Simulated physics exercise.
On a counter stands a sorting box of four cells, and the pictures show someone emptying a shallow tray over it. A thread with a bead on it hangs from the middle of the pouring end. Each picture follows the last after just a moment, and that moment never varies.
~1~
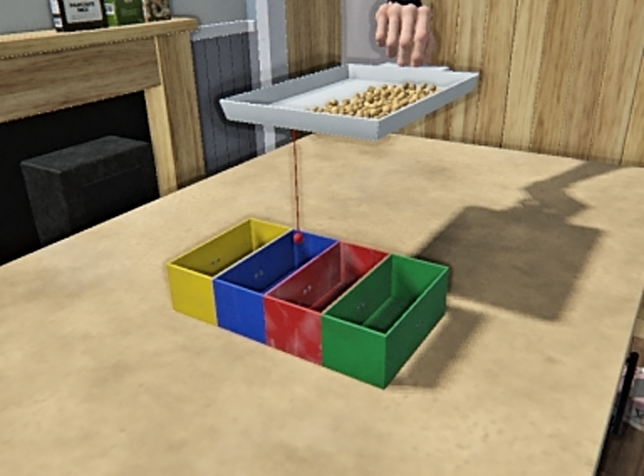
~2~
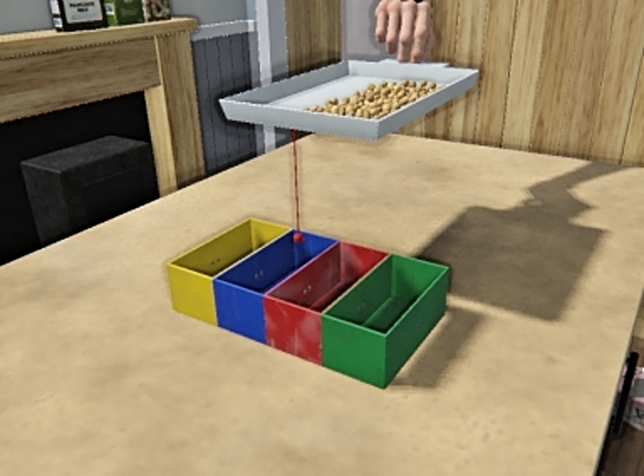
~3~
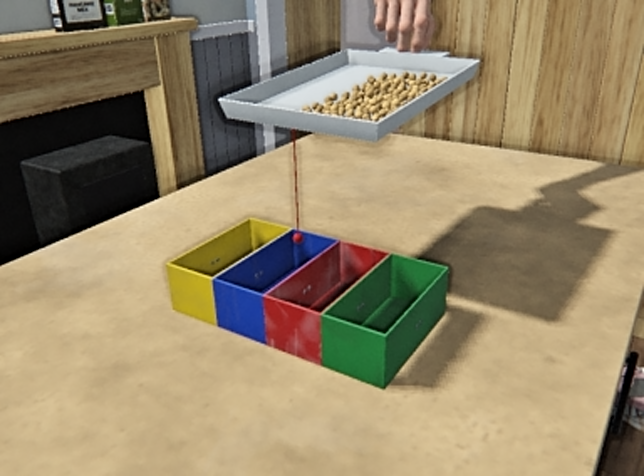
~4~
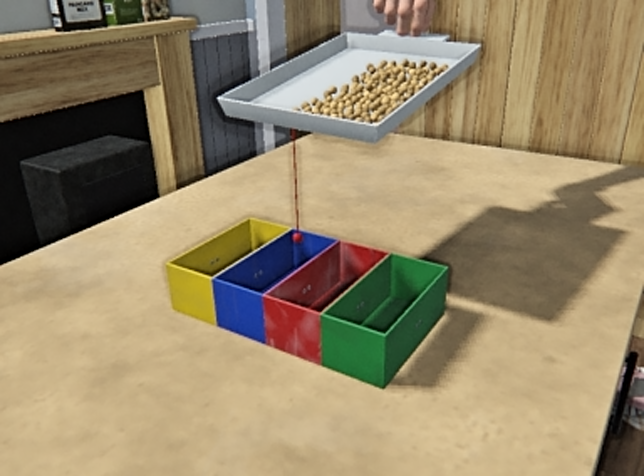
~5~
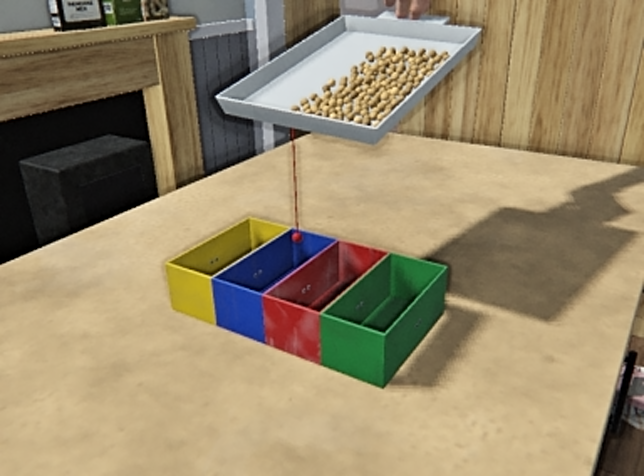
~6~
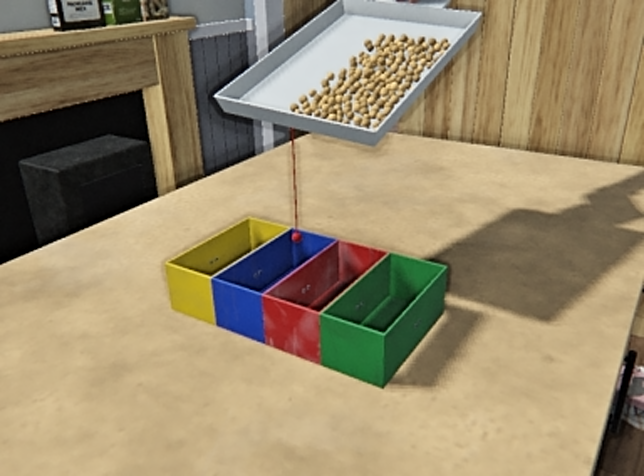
A hand held a shallow tray of dried chickpeas above a sorting box with yellow, blue, red and green cells, then raised the far side, tilting the tray steadily toward its lower right corner.
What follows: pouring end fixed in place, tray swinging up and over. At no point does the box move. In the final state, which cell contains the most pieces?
The red one contains the most.
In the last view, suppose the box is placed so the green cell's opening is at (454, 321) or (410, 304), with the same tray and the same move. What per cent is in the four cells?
First placement near 100 percent, second near 100 percent.
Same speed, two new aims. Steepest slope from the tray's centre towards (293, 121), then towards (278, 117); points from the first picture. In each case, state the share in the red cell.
20 % and 0 %.
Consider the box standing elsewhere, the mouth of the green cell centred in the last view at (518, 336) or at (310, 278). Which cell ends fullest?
The cell in yellow first, the green one second.
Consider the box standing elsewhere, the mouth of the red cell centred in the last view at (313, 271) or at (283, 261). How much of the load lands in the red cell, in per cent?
Roughly 50% first, roughly 20% second.
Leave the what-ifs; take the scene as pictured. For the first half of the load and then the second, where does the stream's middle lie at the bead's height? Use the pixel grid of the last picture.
The opening part goes through (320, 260); what follows goes through (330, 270).
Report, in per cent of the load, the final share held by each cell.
So the yellow cell ends up with 0 % of the load, the blue cell with 10 %, the red cell with 60 %, and the green cell with 30 %.
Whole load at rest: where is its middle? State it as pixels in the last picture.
Around (325, 325).
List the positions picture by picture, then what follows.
The first picture shows corners of the pouring end near (226, 100) and (376, 119), level; middle of the load near (376, 106), dried chickpeas; bead on its thread near (299, 238); yellow cell near (192, 290); blue cell near (240, 307); red cell near (293, 325); green cell near (353, 346).
The second picture shows corners of the pouring end near (226, 100) and (376, 119), level; middle of the load near (376, 105).
The third picture shows corners of the pouring end near (225, 99) and (375, 121), tipped barely, lowest at the right corner; middle of the load near (376, 100).
The fourth picture shows corners of the pouring end near (224, 97) and (375, 123), tipped a little, lowest at the right corner; middle of the load near (376, 93).
The fifth picture shows corners of the pouring end near (222, 96) and (374, 125), tipped a little, lowest at the right corner; middle of the load near (375, 86).
The sixth picture shows corners of the pouring end near (221, 95) and (373, 128), tipped clearly, lowest at the right corner; middle of the load near (374, 80); yellow cell near (190, 289); blue cell near (238, 306); red cell near (292, 325); green cell near (352, 345).
Shortly afterwards, tray tipped steeply; the whole lot on the tray.
Next, tray tipped right over; all but a few on the tray; only a few in the green cell.
Some moments later, tray tipped past a quarter turn; near two thirds in the red cell; near a quarter in the green cell; a little in the blue cell; only a few falling or outside the box.
In the end, tray tipped past a quarter turn; near two thirds in the red cell; near a quarter in the green cell; a little in the blue cell; none at all in the yellow cell; only a few outside the box.
